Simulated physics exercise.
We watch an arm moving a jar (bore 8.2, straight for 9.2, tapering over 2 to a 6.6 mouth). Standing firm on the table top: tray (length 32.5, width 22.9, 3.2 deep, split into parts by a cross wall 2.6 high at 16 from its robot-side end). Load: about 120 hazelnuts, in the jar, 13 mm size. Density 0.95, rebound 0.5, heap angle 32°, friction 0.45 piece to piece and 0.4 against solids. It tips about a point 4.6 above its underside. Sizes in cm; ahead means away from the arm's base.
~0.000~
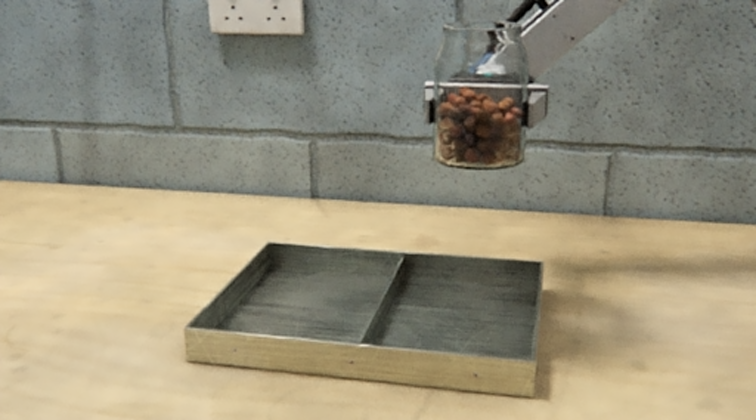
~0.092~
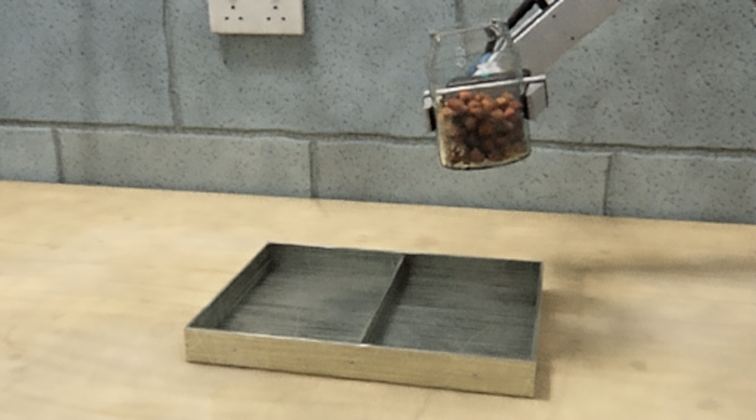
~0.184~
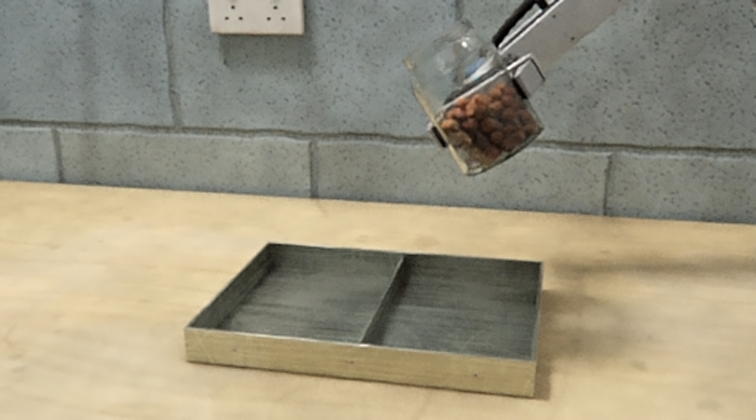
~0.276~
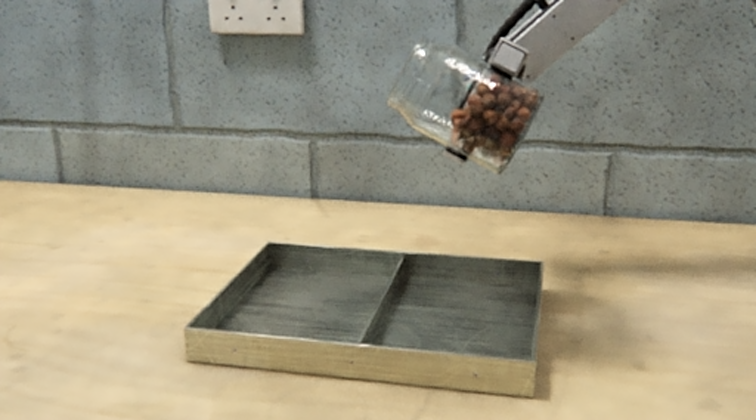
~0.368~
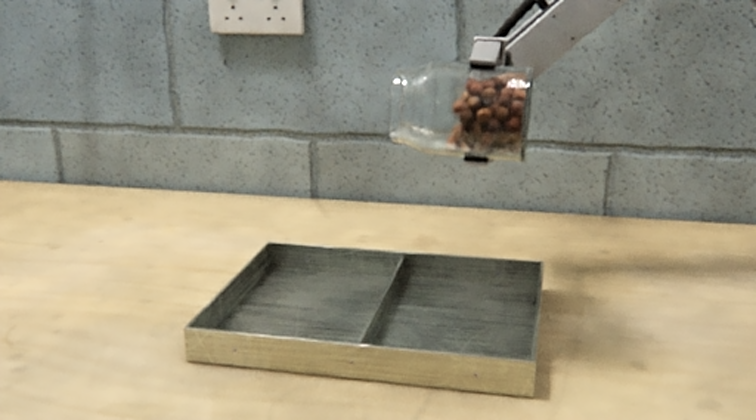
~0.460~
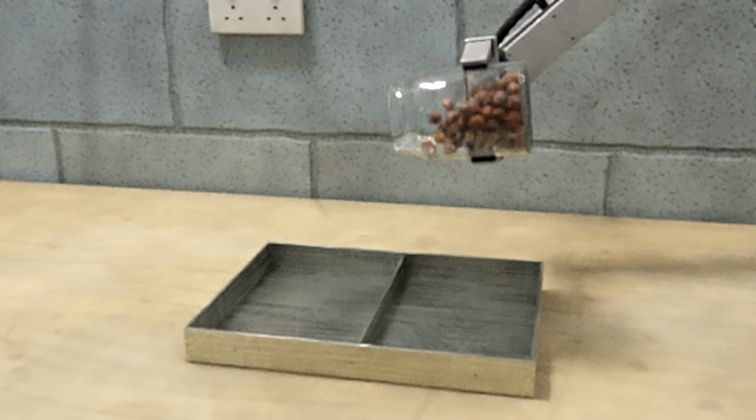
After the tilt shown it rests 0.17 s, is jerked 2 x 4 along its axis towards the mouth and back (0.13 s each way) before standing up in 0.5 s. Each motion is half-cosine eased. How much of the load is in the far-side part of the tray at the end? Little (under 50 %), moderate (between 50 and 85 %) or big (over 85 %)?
A little share, under 50 %, ends in the far-side part of the tray.
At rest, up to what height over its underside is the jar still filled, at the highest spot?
About 6.0 cm.
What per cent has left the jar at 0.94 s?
Near 15 per cent so far.
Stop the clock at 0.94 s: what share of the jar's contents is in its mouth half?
About 70 per cent.
By 0.94 s, tipped 97°, highest piece 23 above the table; 107 in the jar, 3 in the far-side part, 15 in flight or on a rim.
By 1.41 s, tipped 45°, highest piece 27 above the table; 78 in the jar, 43 in the far-side part, 4 in the robot-side part.
By 1.85 s, upright, highest piece 25 above the table; 78 in the jar, 43 in the far-side part, 4 in the robot-side part.
By 2.55 s, upright, highest piece 25 above the table; 78 in the jar, 43 in the far-side part, 4 in the robot-side part.
Final count, 78 in the jar, 43 in the far-side part, 4 in the robot-side part. That is 34 % in the far-side part of the tray.
